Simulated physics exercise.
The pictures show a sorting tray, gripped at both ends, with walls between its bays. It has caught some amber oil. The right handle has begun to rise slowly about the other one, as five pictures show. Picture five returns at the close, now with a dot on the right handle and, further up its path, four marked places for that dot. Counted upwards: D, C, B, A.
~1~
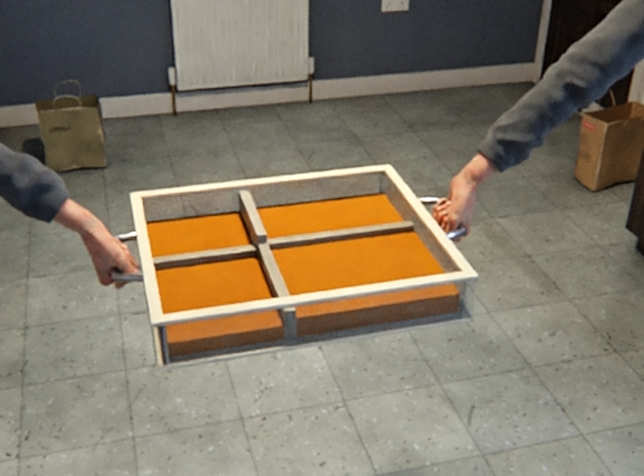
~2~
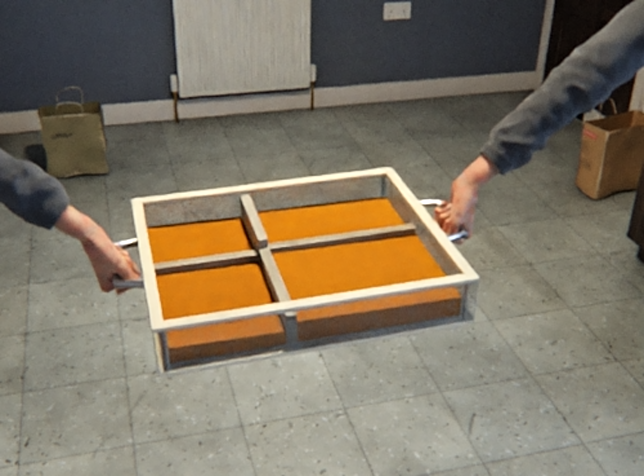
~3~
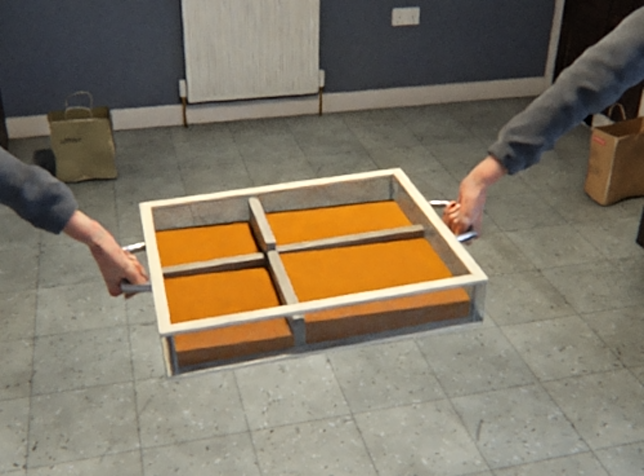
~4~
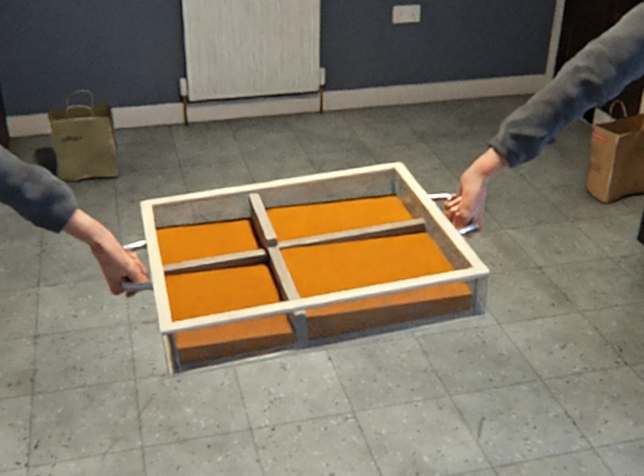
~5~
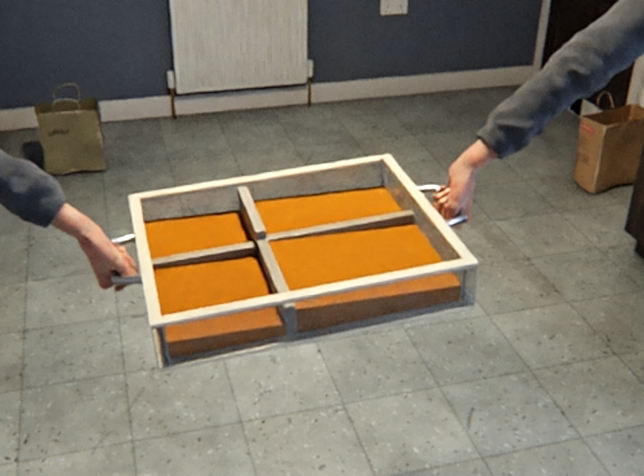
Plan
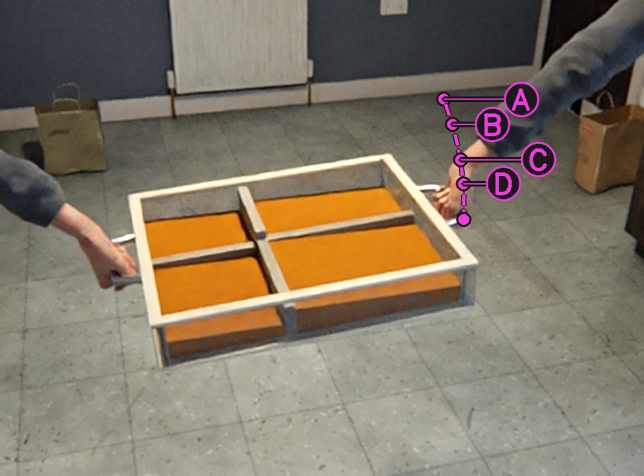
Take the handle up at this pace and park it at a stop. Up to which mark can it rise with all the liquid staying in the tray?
C.
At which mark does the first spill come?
The answer is B.
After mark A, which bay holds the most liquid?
The front left bay.
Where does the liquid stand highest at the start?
That is the front right bay.
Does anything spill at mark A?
Yes, it does.
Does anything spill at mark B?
Yes, that goes wrong.
On the marked copy, A at (443, 99); B at (452, 124); C at (460, 159); D at (463, 183).
With A, about 29 % goes over the rim.
With B, about 12 % goes over the rim.
With C, nothing spills; the front left bay holds the most.
With D, nothing spills; the front right bay holds the most.
